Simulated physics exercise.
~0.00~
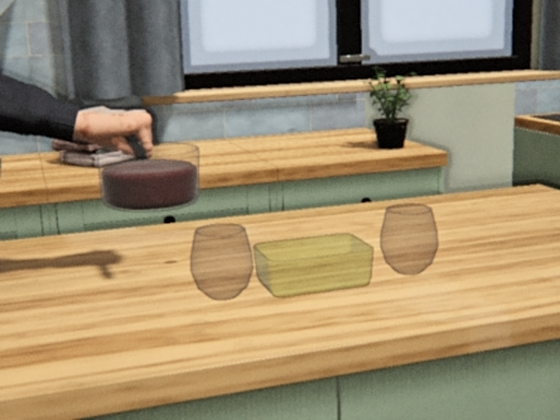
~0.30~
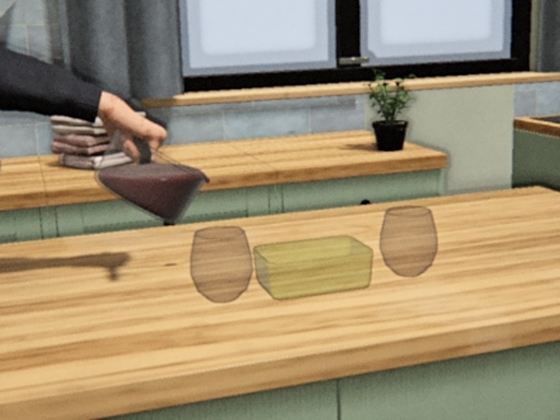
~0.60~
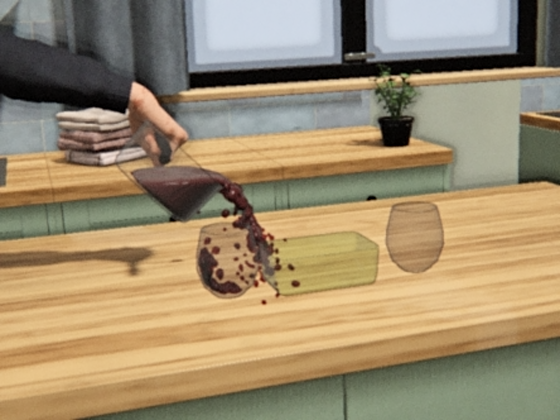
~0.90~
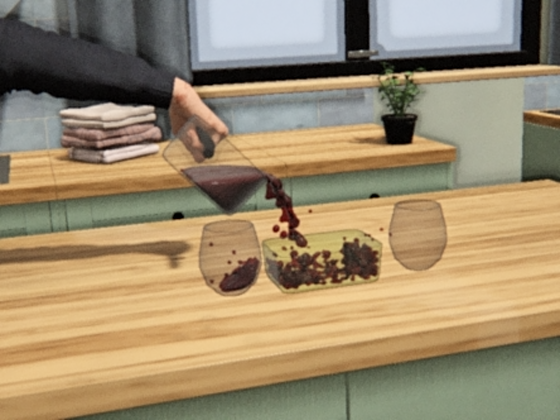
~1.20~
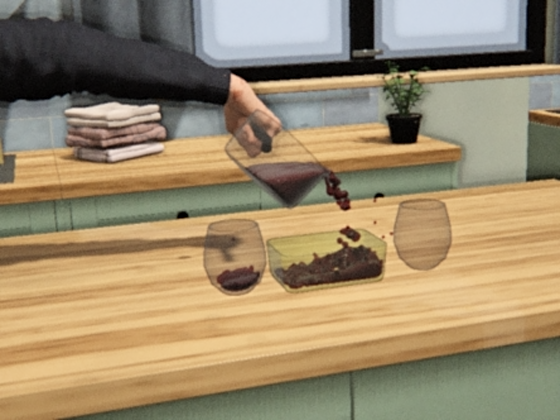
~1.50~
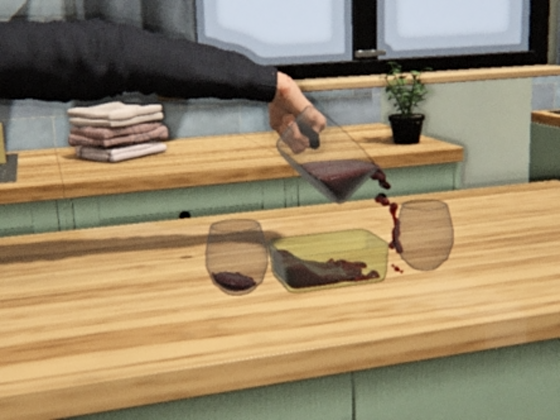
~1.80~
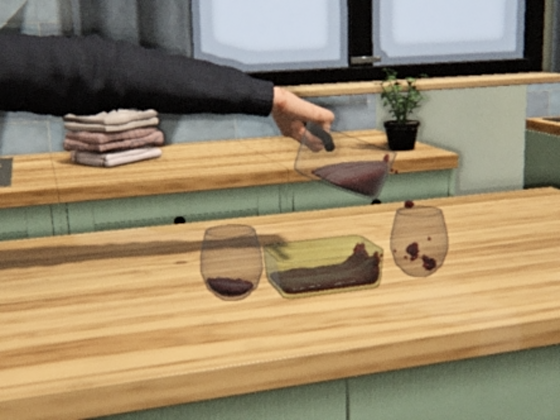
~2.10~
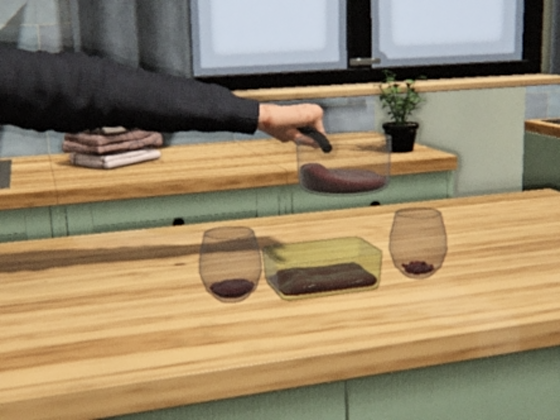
At first, a hand holds a small clear pot of dark red wine above the left side of a wooden worktop, where an oblong yellowish tub stands between two empty stemless glasses. The hand tips the pot to the right, and wine spills into the left glass. Still pouring, it moves rightwards, sending the stream into the tub and then across to the right glass. The pot swings back level as the last drops fall. It ends held above the worktop with wine still inside, while both glasses and the tub hold some wine.
